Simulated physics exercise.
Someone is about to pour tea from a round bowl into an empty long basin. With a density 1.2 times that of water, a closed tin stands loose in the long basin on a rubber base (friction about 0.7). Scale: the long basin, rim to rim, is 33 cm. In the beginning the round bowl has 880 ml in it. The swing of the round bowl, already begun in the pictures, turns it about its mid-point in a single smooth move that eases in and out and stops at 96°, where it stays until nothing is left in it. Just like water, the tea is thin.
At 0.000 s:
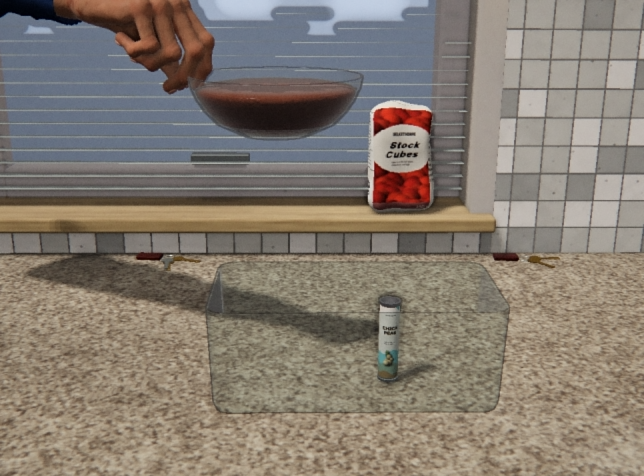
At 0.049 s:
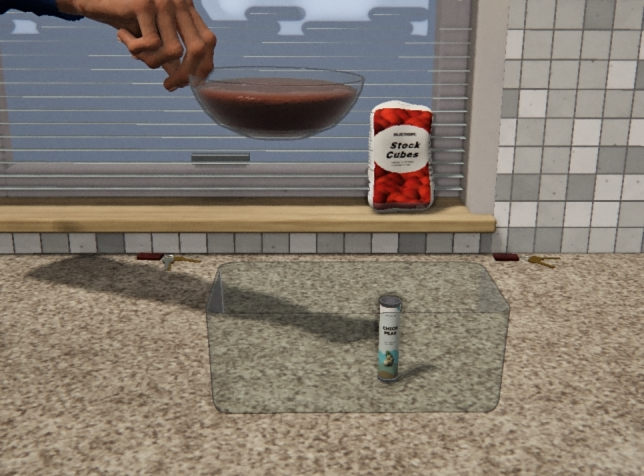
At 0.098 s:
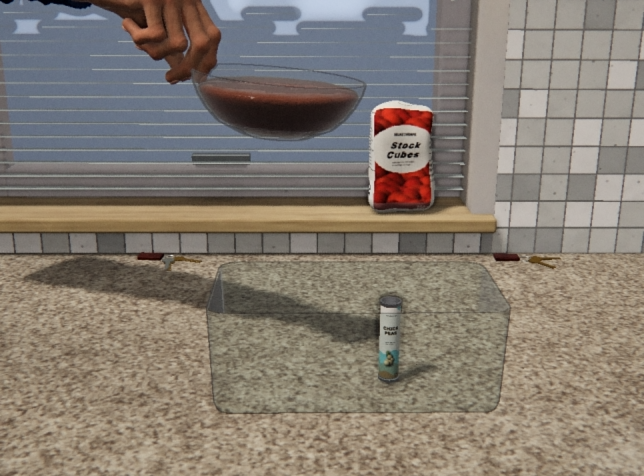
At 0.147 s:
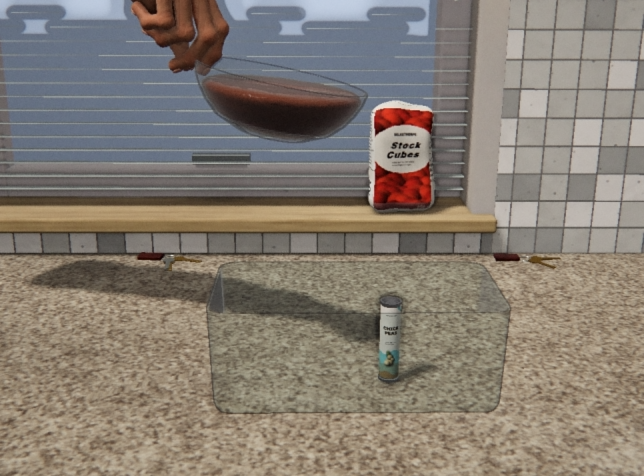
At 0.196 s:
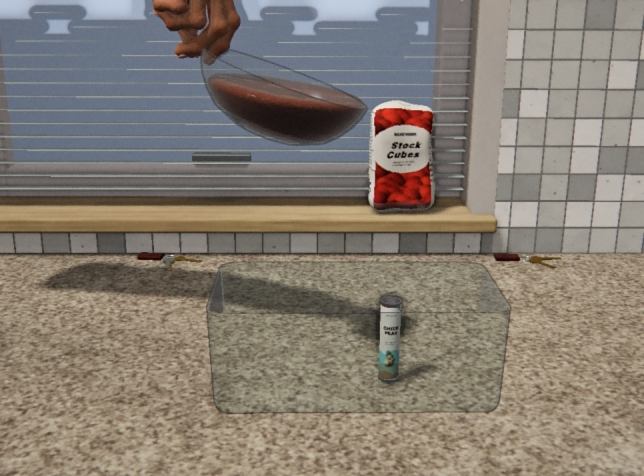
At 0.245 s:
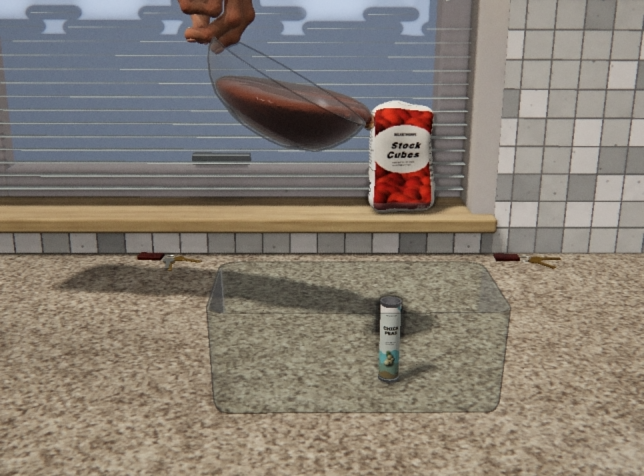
A glass bowl of reddish-brown liquid, held by a hand, tilts rightward above a clear basin.
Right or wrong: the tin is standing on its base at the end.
Wrong, it is lying on its side.
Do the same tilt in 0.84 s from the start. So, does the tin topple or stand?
After the tilt, the tin has tipped over.
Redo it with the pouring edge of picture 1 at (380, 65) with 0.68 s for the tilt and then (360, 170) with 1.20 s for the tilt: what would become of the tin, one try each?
In the first try it comes down; in the second it remains standing.
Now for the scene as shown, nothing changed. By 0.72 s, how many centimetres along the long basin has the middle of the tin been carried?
Around 3 cm.
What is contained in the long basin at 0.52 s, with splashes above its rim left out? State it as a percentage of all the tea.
Around 32 percent.
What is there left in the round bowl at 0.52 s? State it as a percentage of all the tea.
Roughly 6 per cent.
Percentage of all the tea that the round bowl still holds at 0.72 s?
0 %.
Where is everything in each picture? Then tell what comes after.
The first frame shows tilt 0°; pouring edge (362, 77); surface from (195, 87) to (357, 87); the long basin's rim runs from (213, 287) to (495, 287); the tin's top is at (390, 304).
The second frame shows tilt 1°; pouring edge (363, 80); surface from (196, 86) to (358, 88).
The third frame shows tilt 5°; pouring edge (365, 86); surface from (198, 82) to (360, 92).
The fourth frame shows tilt 12°; pouring edge (366, 96); surface from (202, 78) to (362, 97).
The fifth frame shows tilt 20°; pouring edge (366, 109); surface from (208, 77) to (366, 102); 1 per cent is over the edge.
The sixth frame shows tilt 30°; pouring edge (364, 124); surface from (215, 79) to (342, 105); 8 per cent is over the edge.
Then, 0.52 s in, the tilt is 86° and 6 per cent is still to pour; the tin stands where it began.
Then, 0.72 s in, the tilt is 96° and 0 per cent is still to pour; the tin leans 26°.
Then, 0.92 s in, the tilt is 96° and 0 per cent is still to pour; the tin lies on its side.
Then, 1.15 s in, the tilt is 96° and 0 per cent is still to pour; the tin lies on its side.
Finally, the tin lies on its side.
